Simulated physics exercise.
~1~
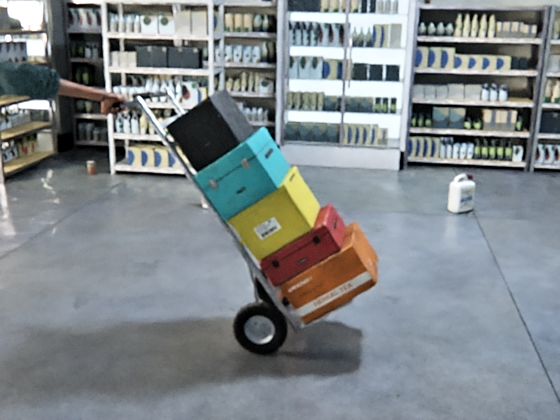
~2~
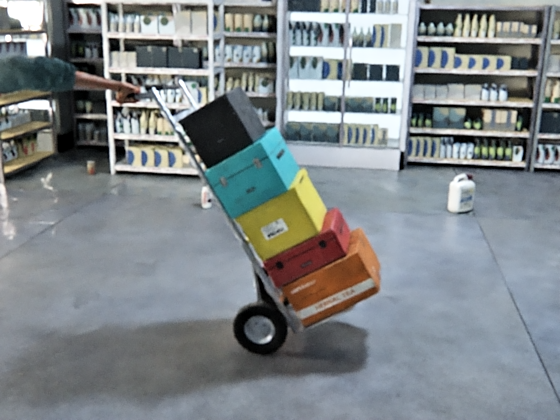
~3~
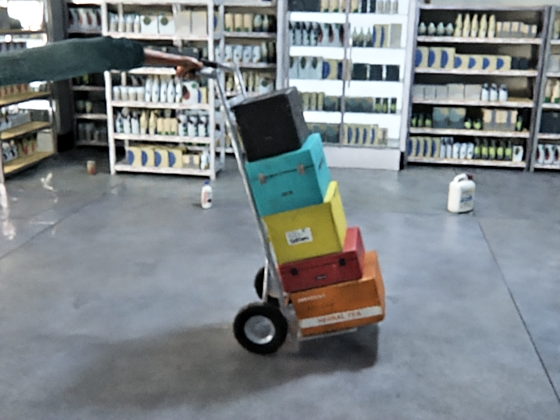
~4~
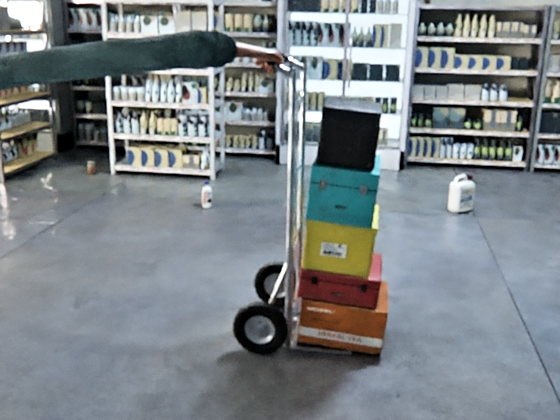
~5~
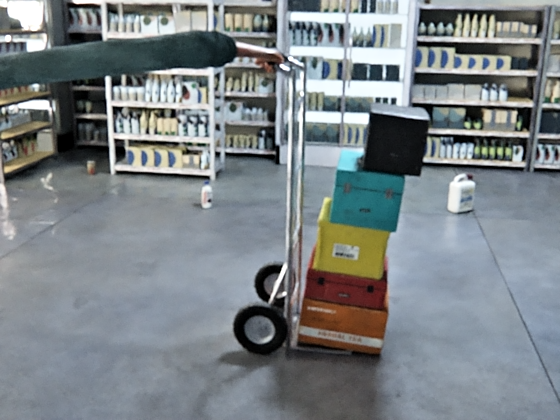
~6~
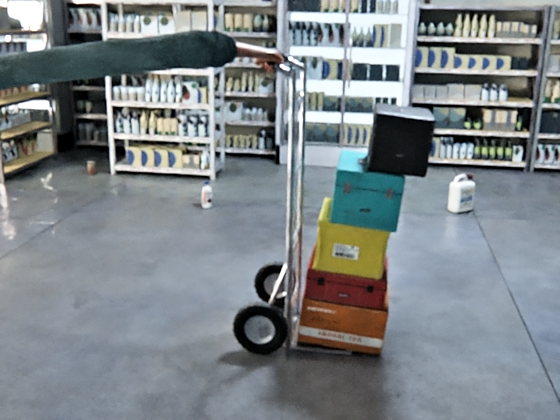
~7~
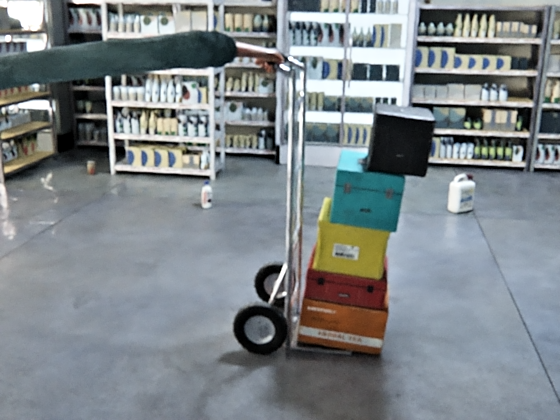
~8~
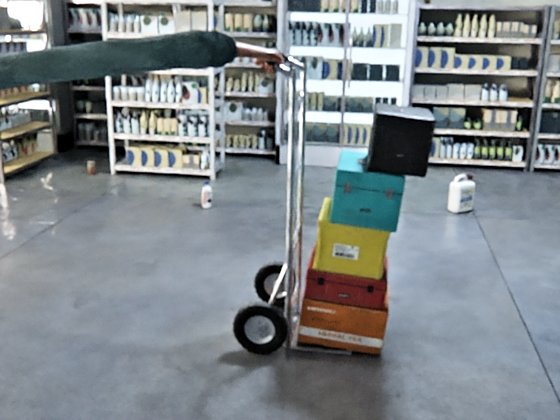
A hand truck stacked with five colorful boxes was tipped upright by an outstretched arm until its plate met the floor, and the upper boxes slid right, leaving the black one jutting out on top of a leaning stack that stayed standing.
